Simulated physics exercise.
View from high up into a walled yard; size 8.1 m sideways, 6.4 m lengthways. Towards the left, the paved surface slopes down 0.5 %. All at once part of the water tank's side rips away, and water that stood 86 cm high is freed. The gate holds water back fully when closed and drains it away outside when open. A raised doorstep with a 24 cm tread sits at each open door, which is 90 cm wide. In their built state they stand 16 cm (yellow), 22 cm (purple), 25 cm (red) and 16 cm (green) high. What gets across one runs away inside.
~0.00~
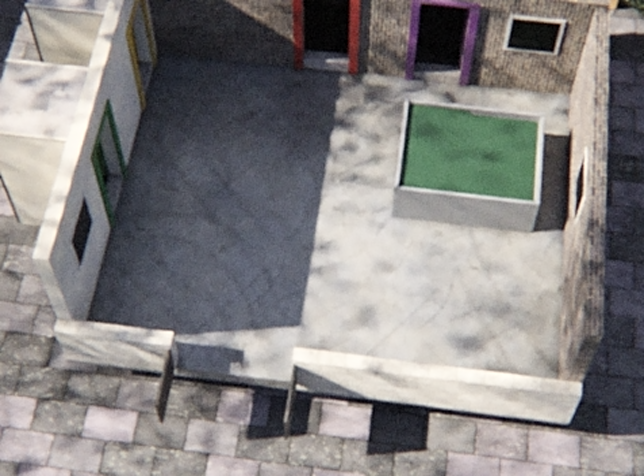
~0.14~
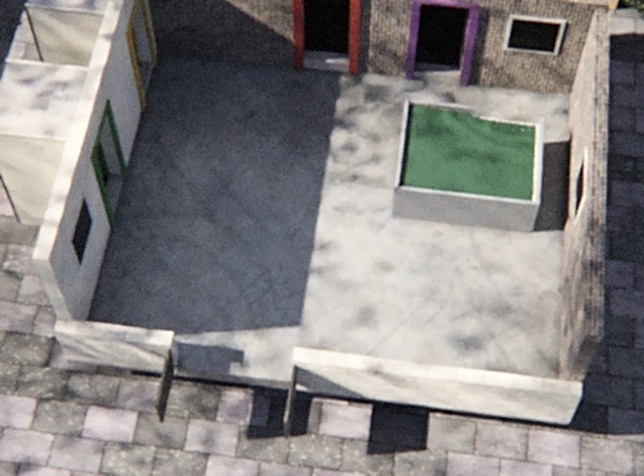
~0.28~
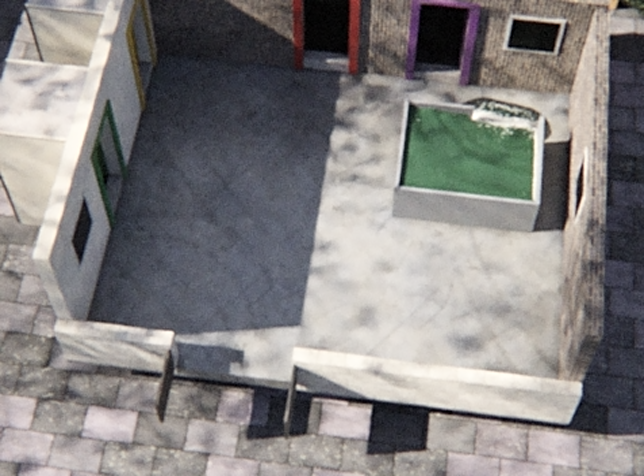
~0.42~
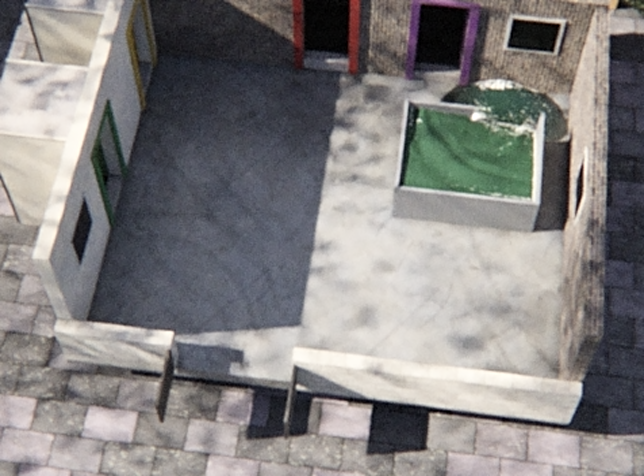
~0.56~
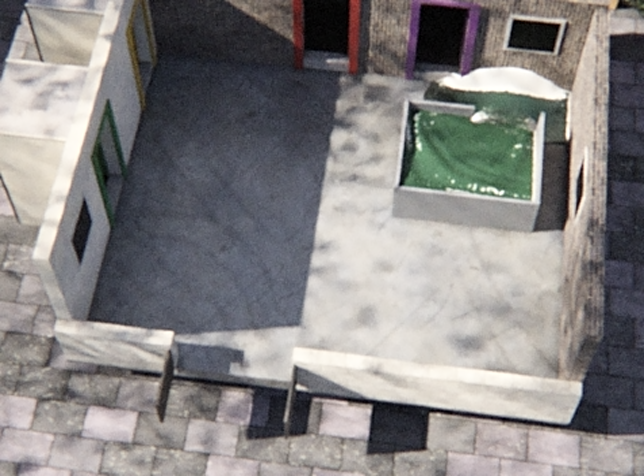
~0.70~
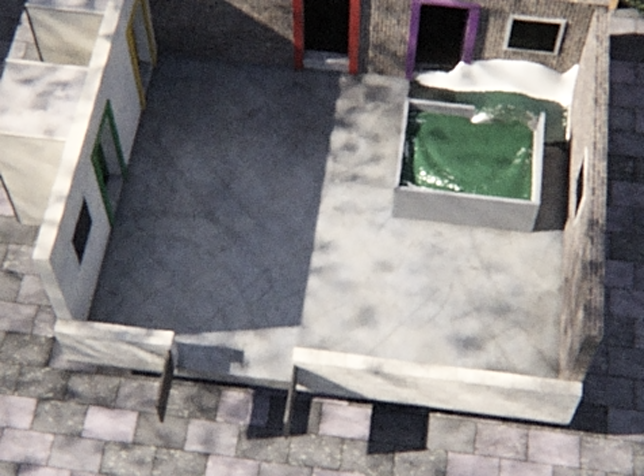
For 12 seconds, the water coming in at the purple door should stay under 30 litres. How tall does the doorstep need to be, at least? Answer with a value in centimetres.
Close to 19 cm is just enough.
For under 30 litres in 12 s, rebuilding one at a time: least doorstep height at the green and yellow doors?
Close to 8.0 cm (green) and close to 17 cm (yellow).
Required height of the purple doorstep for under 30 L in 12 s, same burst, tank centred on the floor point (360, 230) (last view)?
In that case about 37 cm.
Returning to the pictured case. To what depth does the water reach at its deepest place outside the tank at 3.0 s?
Max depth: Near 42 cm.
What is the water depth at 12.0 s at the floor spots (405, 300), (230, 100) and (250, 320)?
Close to 2, 8 and 6 cm deep.
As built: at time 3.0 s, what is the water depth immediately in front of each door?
At the yellow door the depth is 18 cm, at purple 22 cm, at red 6 cm and at green 0 cm.
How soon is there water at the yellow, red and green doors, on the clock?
Times: Yellow 2.8 seconds, red 1.2 seconds, green 3.6 seconds.
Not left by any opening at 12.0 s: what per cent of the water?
Roughly 92 %.
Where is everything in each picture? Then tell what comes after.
The first picture shows the water tank at (470, 153) is whole and still, 86 cm deep; the purple door at (440, 48) is dry.
In the second picture, water pours out on the far side and has run 0.4 m, to a hidden place; about 10 cm deep outside, 86 cm at the back.
In the third picture, the gap is on the far side, the front 0.9 m out at (479, 102); the back of the water tank holds 86 cm.
In the fourth picture, the front is at (465, 85), 1.3 m from the gap on the far side; 2.4 m2 of floor is wet, 82 cm left at the back.
In the fifth picture, the front is at (437, 82), 1.4 m from the gap on the far side; 3.1 m2 of floor is wet, 75 cm left at the back.
In the sixth picture, the front is at (415, 80), 1.7 m from the gap on the far side; 3.4 m2 of floor is wet, 73 cm left at the back; water is at the purple door at (440, 48).
After 1.4 s water covers 10 % of the floor, deepest (78 cm) near (562, 98); 22 cm at the purple door, 4 litres in over its 22 cm doorstep.
After 3.0 s water covers 45 % of the floor, deepest (42 cm) near (561, 105); 22 cm at the purple door, 12 litres in over its 22 cm doorstep.
After 12.0 s water covers 95 % of the floor, deepest (13 cm) near (150, 155); 6 cm at the purple door, 15 litres in over its 22 cm doorstep.
At the purple door as built, the water arrived by 0.6 s and peaked near 27 cm at 0.7 s.
Run again over the same 12 s with other heights there, 52 litres in over 16 cm, 15 litres over 22 cm. The limit of 30 litres is kept from about 19 cm up.
